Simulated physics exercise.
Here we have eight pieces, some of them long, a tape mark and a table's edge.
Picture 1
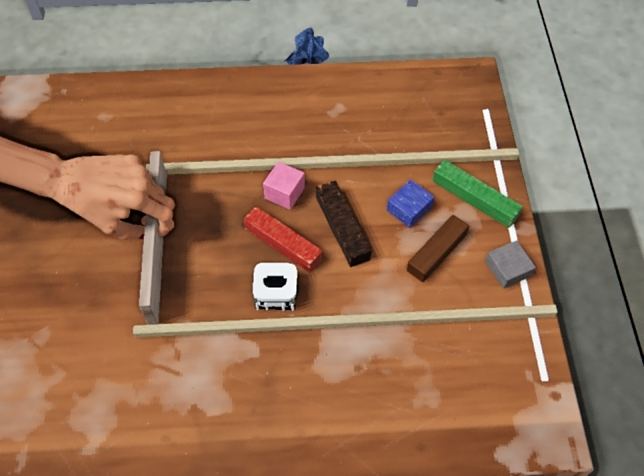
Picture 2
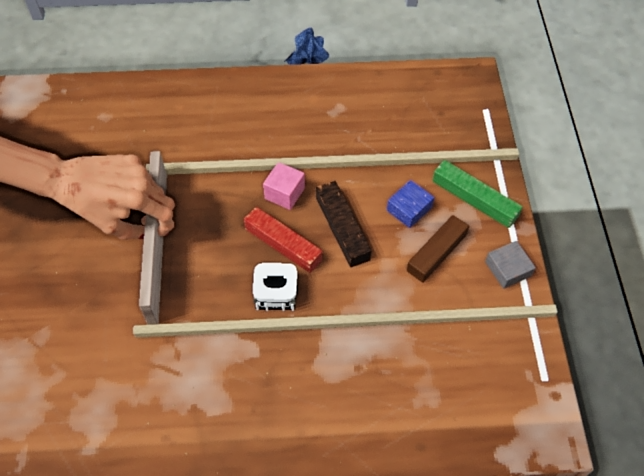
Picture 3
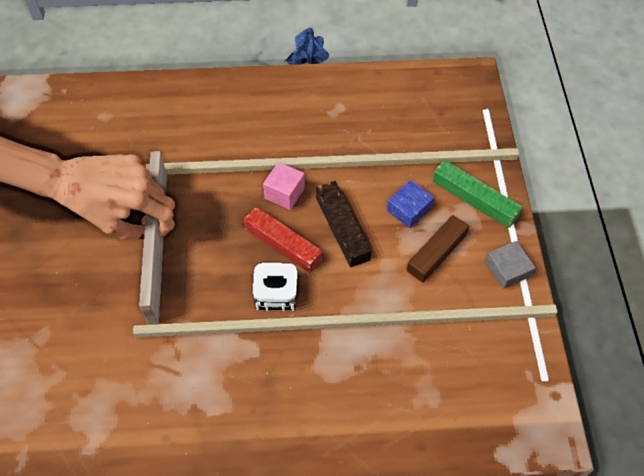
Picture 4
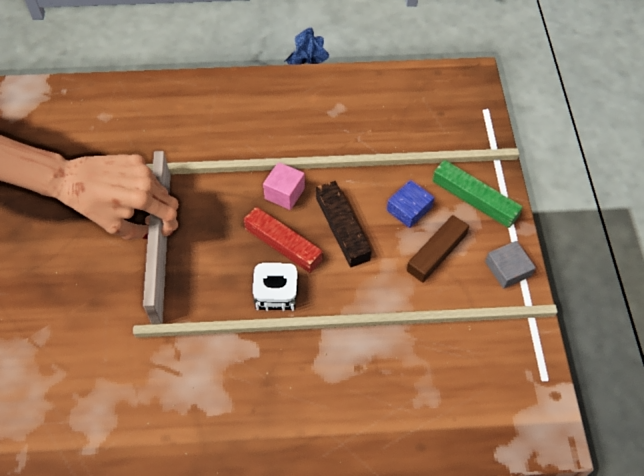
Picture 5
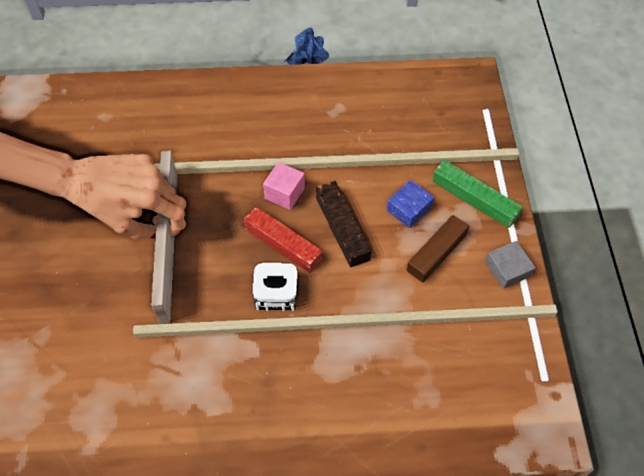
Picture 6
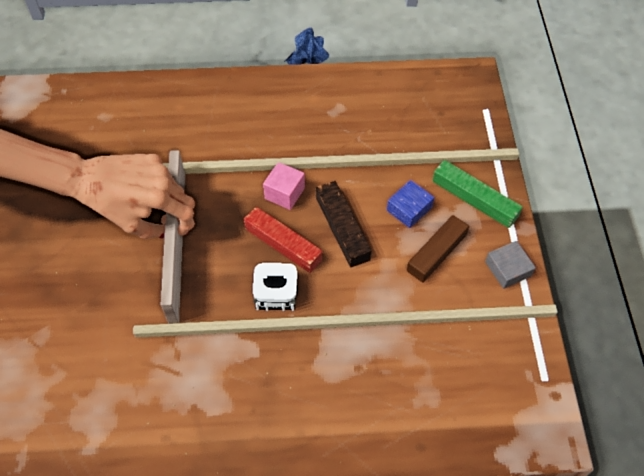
In the video, a hand holds a grey board upright between two wooden rails on a table, at first still, then slides it slightly right toward scattered colourful blocks, bars and a white case, which all stay in place.
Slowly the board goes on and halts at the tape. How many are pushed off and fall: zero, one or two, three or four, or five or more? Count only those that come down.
As it turns out, the number that fall off is five or more.
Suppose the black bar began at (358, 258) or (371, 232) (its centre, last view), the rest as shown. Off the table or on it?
In turn it is lost; falls.
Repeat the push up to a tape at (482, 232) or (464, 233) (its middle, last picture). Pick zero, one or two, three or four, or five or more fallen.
Taking them in turn, either three or four; 3 or 4.
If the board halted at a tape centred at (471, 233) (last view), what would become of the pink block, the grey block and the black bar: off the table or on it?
The pink block survives; the grey block tumbles off; the black bar stays on.
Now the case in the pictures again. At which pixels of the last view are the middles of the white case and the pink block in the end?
First (546, 274), then (519, 168).
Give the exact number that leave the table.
Exactly 6.
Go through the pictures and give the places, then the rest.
In the first picture, grey block (510, 264); green bar (477, 193); brown stick (438, 248); board (154, 235); tape (512, 231).
In the second picture, green bar (476, 194); blue block (410, 204).
In the third picture, brown stick (438, 248); black bar (343, 223).
In the fourth picture, grey block (510, 264); white case (276, 287).
In the fifth picture, green bar (476, 194); red bar (283, 239).
In the sixth picture, grey block (510, 264); green bar (476, 194); brown stick (438, 248); board (174, 235); tape (512, 231).
A little later, none off yet; grey block at rest near (510, 264); green bar at rest near (476, 194); brown stick at rest near (438, 248).
When it is over, the number that fall off is five or more; down, red bar, black bar, blue block, brown stick, green bar and grey block.
